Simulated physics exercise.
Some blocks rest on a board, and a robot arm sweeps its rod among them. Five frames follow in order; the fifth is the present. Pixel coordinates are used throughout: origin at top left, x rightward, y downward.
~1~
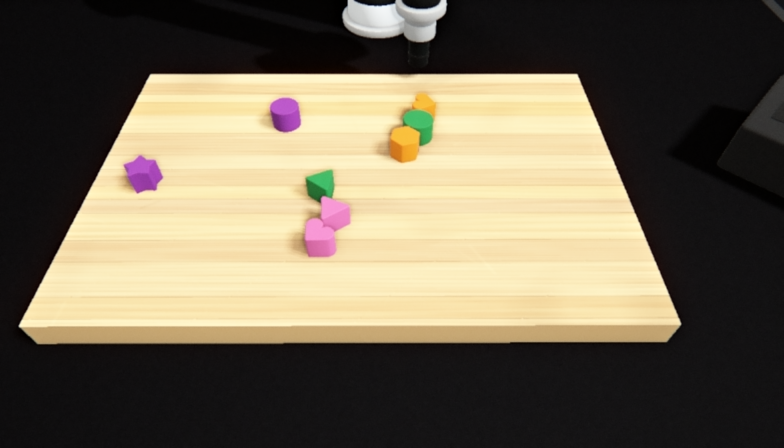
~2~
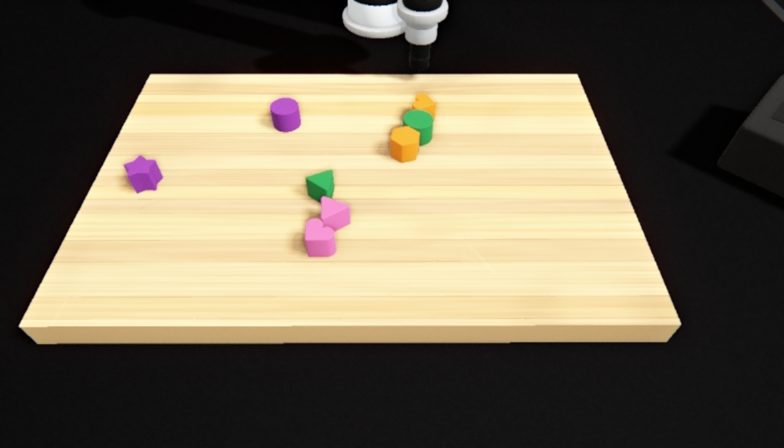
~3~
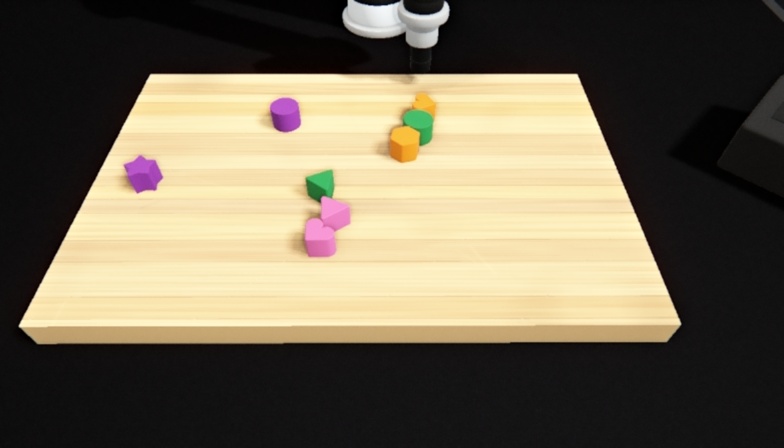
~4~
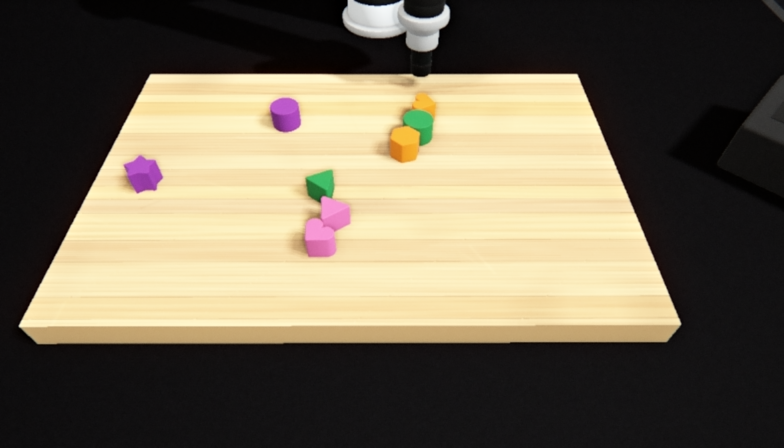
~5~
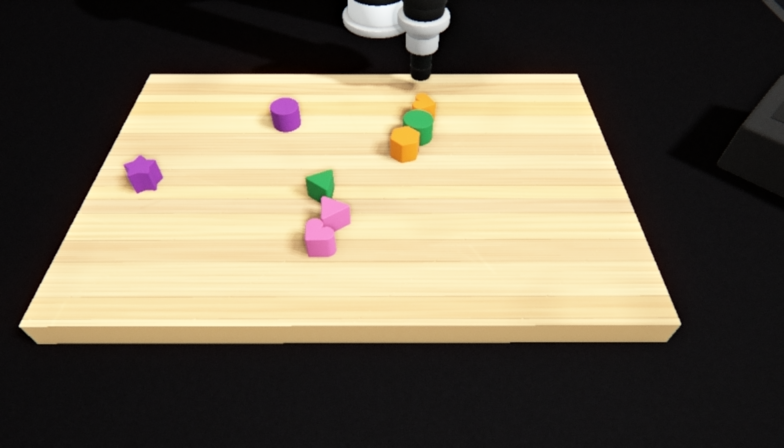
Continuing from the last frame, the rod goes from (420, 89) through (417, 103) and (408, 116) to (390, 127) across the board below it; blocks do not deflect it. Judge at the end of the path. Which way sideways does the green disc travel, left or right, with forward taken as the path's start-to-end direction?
Facing the way the path runs, start to end, you'll find the green disc has shifted left.
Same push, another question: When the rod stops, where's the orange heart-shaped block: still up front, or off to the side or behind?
No longer ahead of the rod.
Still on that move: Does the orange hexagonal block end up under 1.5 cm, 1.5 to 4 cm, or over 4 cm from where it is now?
Its final spot will lie within 1.5 cm of the current one.
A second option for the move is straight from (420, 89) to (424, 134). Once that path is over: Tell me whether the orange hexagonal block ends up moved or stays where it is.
That one moves away.
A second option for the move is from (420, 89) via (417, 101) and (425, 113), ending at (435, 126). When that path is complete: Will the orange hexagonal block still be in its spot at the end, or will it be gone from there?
That block is shifted.
The first path, step by step. One third of the way, rod at (417, 90); nothing pushed yet.
Two thirds of the way, rod at (408, 103); orange hexagonal block at (402, 139); green disc at (423, 126); orange heart-shaped block at (427, 108), turned 45° anticlockwise.
At the end, rod at (390, 114); orange hexagonal block at (402, 139); green disc at (423, 126); orange heart-shaped block at (427, 108), turned 45° anticlockwise.
